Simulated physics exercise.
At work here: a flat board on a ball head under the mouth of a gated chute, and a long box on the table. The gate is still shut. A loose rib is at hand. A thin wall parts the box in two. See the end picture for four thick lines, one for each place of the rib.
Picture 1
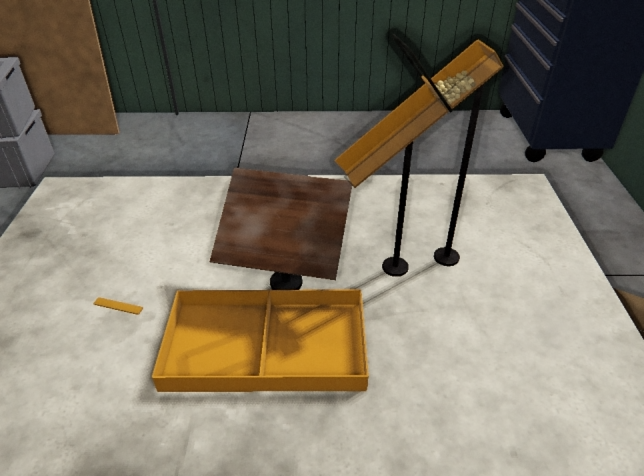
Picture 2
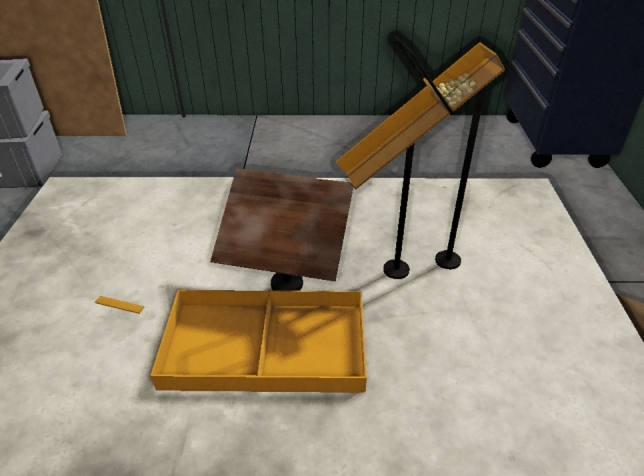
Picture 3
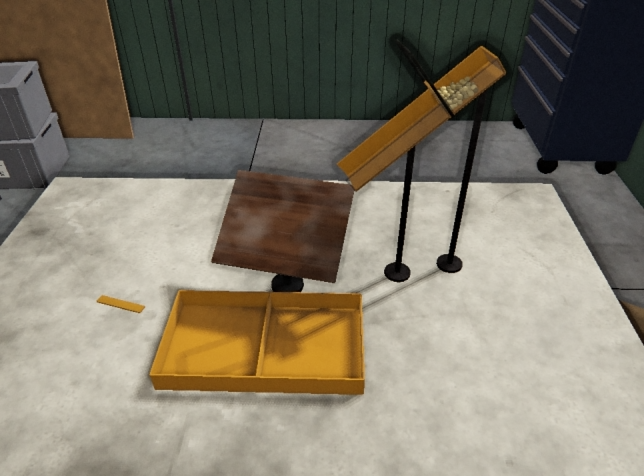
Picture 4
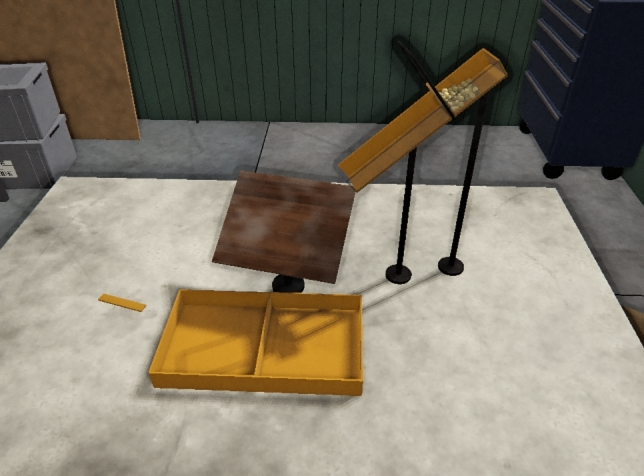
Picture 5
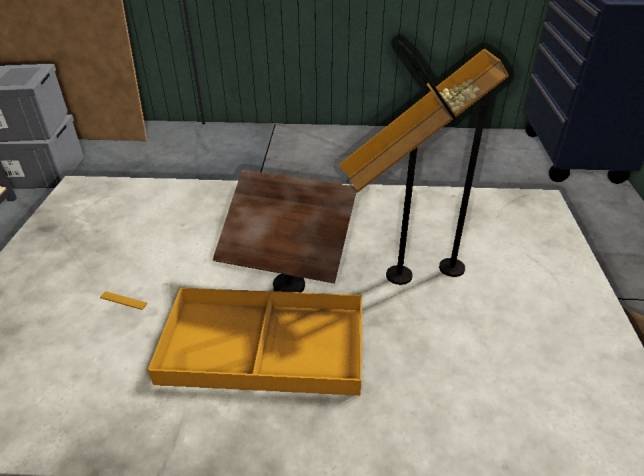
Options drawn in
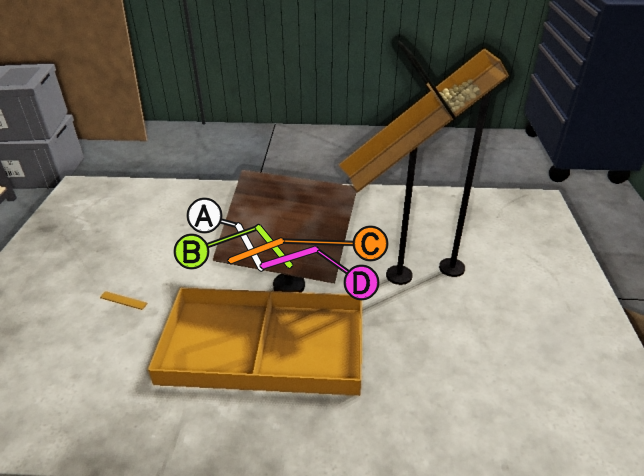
On a pale tabletop, a tilted brown board, orange tray and raised chute stay still.
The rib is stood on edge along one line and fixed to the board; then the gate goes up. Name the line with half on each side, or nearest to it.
A.
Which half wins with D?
Left.
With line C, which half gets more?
The left half.
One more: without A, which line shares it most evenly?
Here it is line C.
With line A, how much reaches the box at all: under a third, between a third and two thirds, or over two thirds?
Line A gives over two thirds.
On the marked copy, line A from (238, 225) to (261, 268); line B from (258, 227) to (289, 265); line C from (281, 240) to (230, 260); line D from (315, 249) to (263, 265).
If A is chosen, of what is caught, about half in the left half, about half in the right.
If B is chosen, of what is caught, a small part in the left half, nearly all in the right.
If C is chosen, of what is caught, most in the left half, about a quarter in the right.
If D is chosen, of what is caught, all in the left half, none in the right.
